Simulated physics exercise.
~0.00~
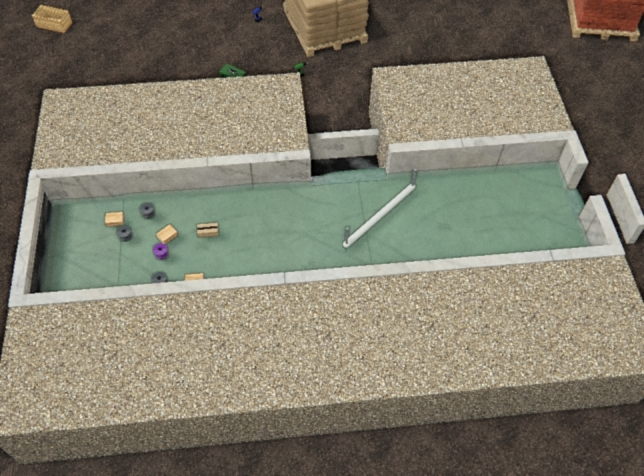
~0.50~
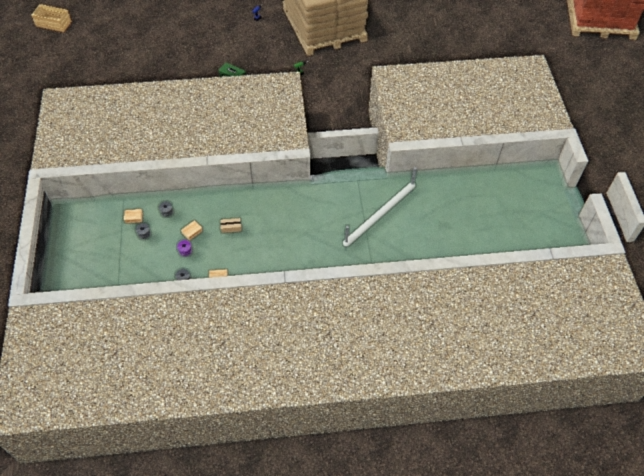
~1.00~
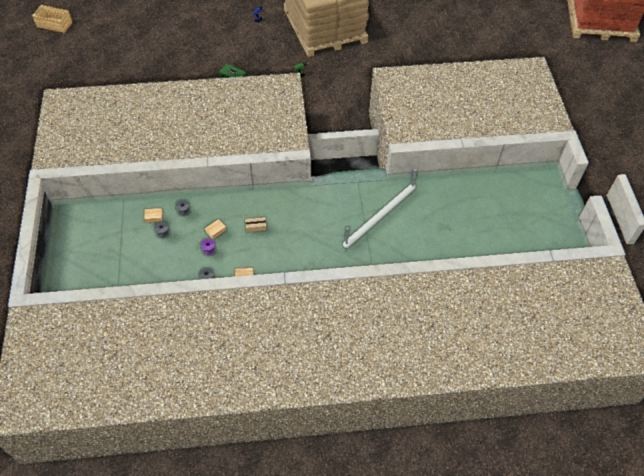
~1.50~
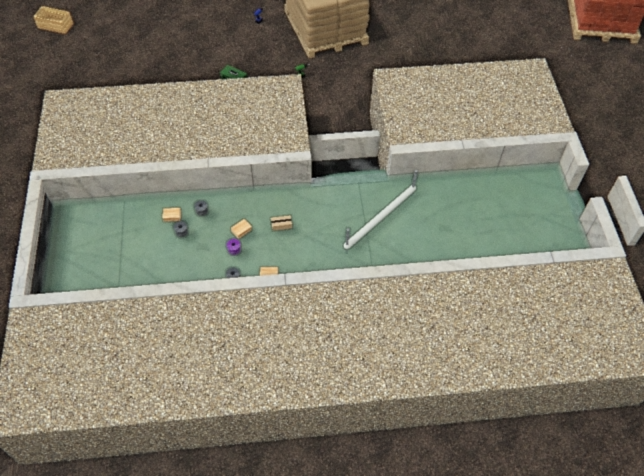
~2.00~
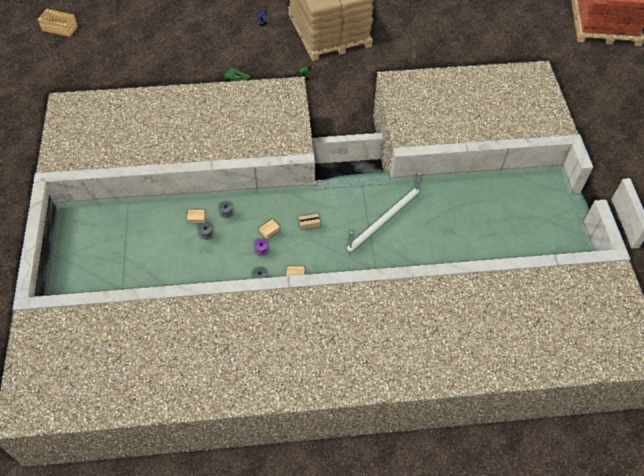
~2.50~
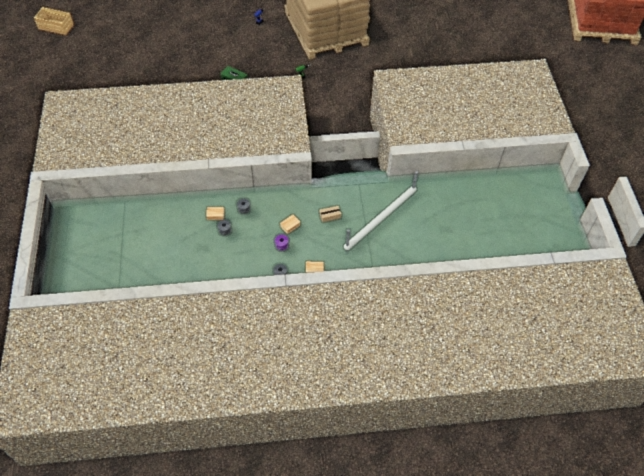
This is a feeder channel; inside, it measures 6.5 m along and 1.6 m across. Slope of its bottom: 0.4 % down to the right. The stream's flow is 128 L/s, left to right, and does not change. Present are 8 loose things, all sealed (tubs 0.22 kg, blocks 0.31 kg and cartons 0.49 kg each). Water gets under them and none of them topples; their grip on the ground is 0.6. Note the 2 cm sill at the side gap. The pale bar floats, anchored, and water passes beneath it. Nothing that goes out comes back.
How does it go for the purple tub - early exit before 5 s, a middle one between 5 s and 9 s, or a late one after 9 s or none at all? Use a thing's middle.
The purple tub makes a middle exit.
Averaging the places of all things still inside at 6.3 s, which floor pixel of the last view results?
Mean position approx. (403, 221).
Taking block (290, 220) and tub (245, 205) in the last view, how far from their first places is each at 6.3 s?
Going in turn, one is washed out and the other is washed out.
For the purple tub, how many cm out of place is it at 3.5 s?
I'd guess some 200 cm by then.
After 3.5 s the purple tub is near (327, 232), 2.0 m from its start, afloat; 0 of 8 are out; 8 afloat.
After 6.3 s the purple tub is near (387, 184), 2.9 m from its start, afloat; 4 of 8 are out; 4 afloat.
After 10.0 s the purple tub has gone out (at 7.1 s); 6 of 8 are out; 2 afloat.
After 14.0 s the purple tub has gone out (at 7.1 s); 7 of 8 are out; 1 afloat.
